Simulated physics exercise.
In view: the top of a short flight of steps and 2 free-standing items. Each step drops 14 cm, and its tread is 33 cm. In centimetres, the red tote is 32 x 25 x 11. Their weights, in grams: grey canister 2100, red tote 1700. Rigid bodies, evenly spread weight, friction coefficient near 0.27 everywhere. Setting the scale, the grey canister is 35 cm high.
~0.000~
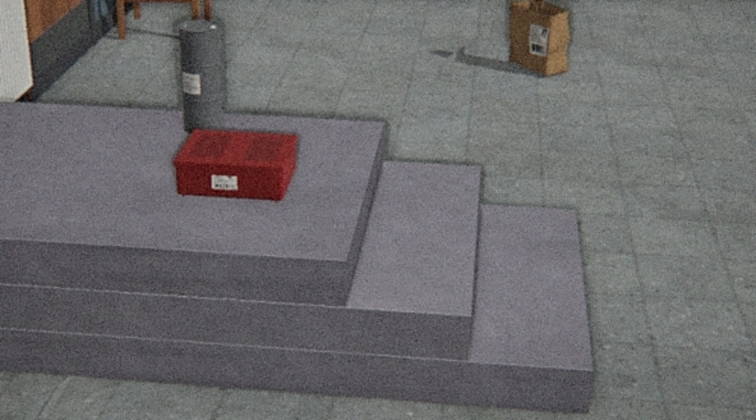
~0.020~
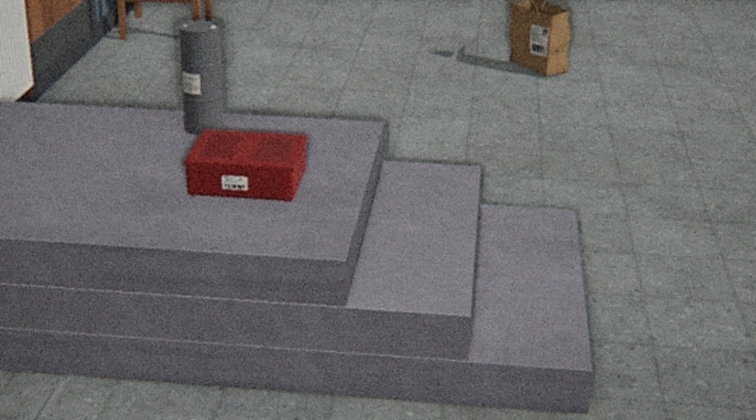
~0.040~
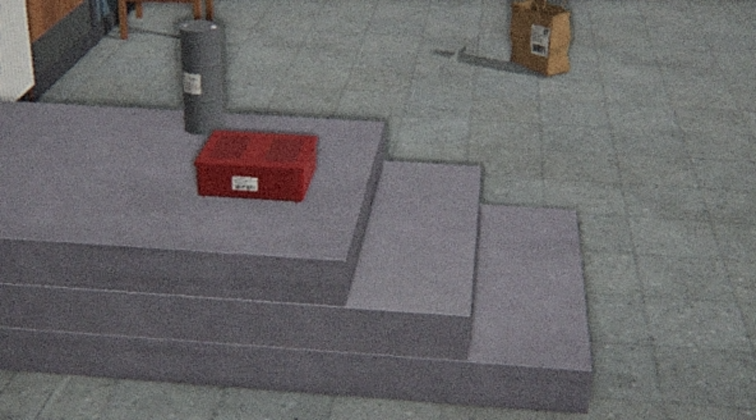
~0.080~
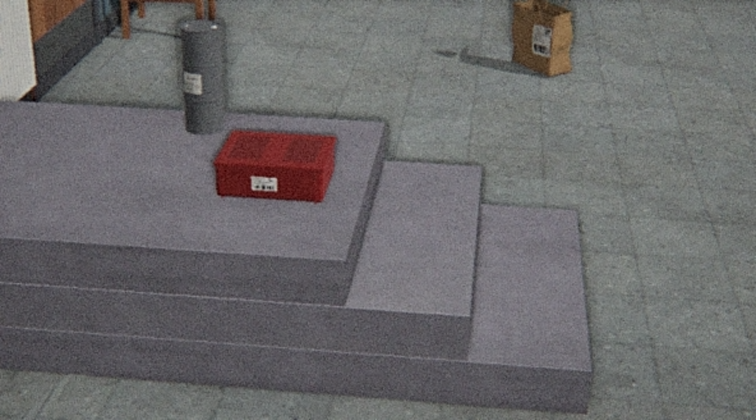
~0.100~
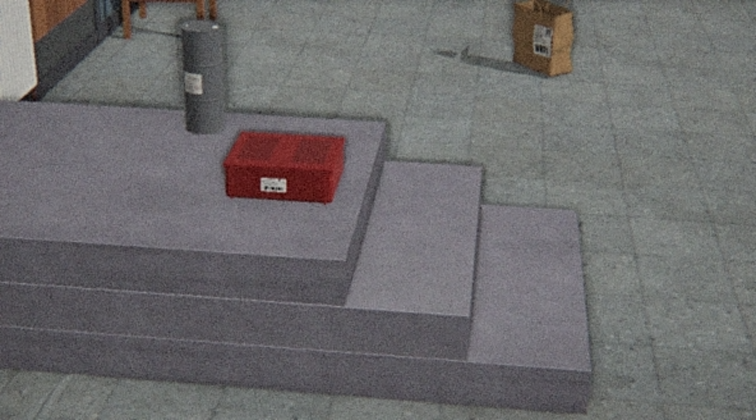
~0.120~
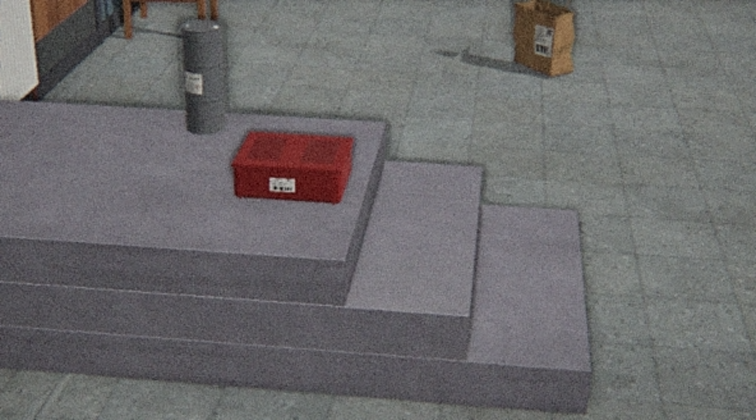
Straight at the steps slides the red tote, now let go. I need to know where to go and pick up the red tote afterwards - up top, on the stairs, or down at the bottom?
Look for it on the stairs.
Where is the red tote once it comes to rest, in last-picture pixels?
It finishes at roughly (413, 197).
Around 0.22 s, 10 cm of landing left; red tote near (331, 170).
Around 0.42 s, 4 cm past the top edge and 0 cm lower; red tote near (379, 174).
Finally (1.2 s), 14 cm past the top edge and 7 cm lower; grey canister still in place (within 12 cm). Final places as that camera would see them, red tote near (414, 197).
